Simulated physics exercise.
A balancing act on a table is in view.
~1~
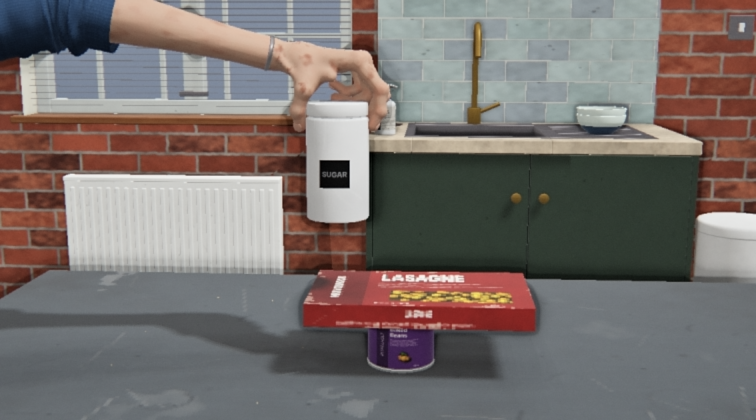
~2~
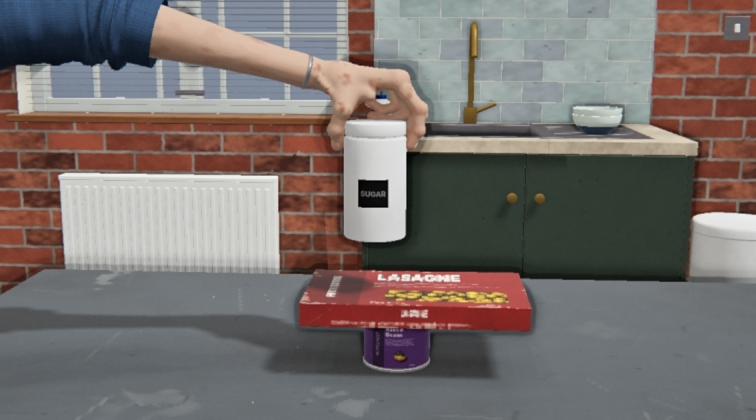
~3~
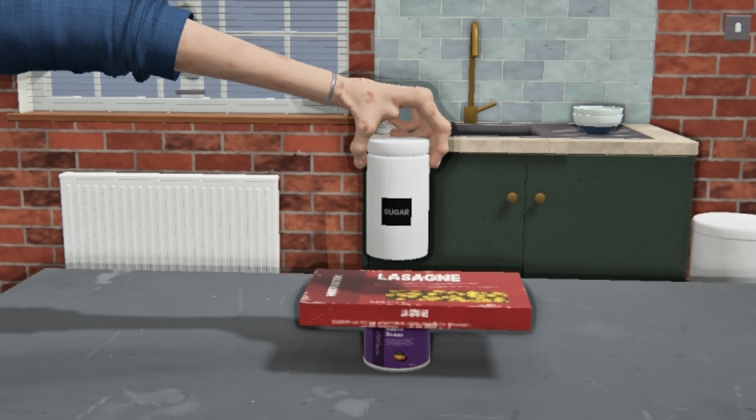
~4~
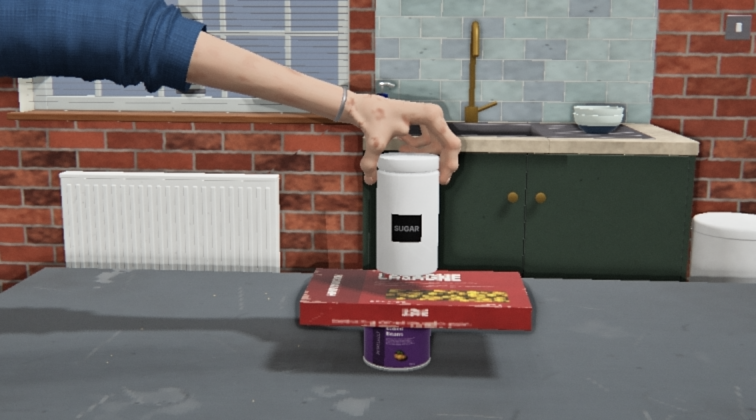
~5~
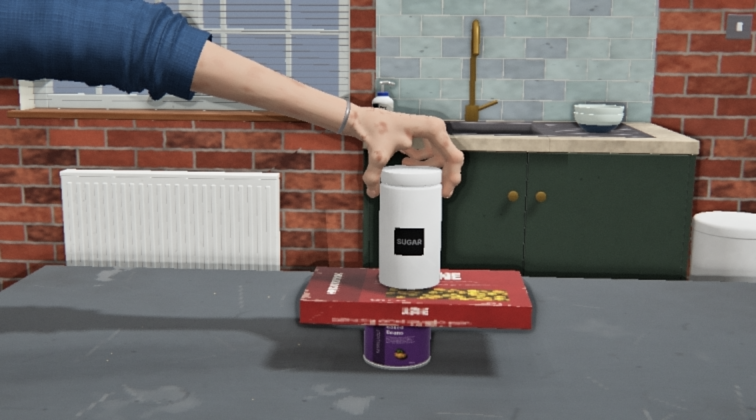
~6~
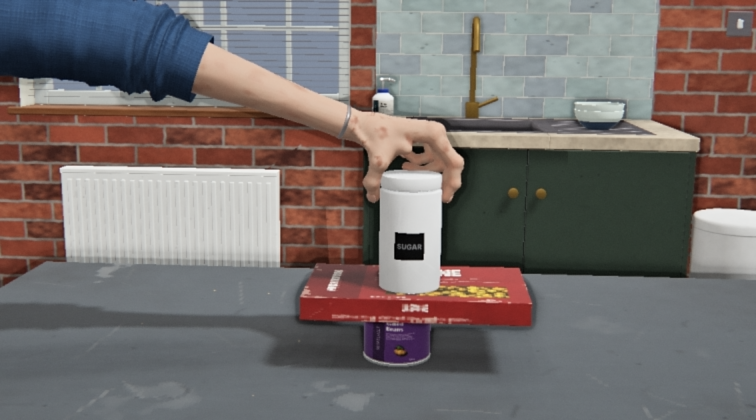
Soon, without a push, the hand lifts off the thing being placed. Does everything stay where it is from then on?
It ends up in one piece.
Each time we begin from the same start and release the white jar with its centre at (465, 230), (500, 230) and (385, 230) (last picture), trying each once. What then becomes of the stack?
The stack tumbles down the first time, tumbles down the second time, and remains standing the third time.
Then, 0.30 s on from there, no change.
Then, 0.70 s on from there, white jar resting near (410, 231).
In the end, all 3 unmoved. At the end, from the last picture's camera, white jar near (410, 231). The stack keeps its balance.
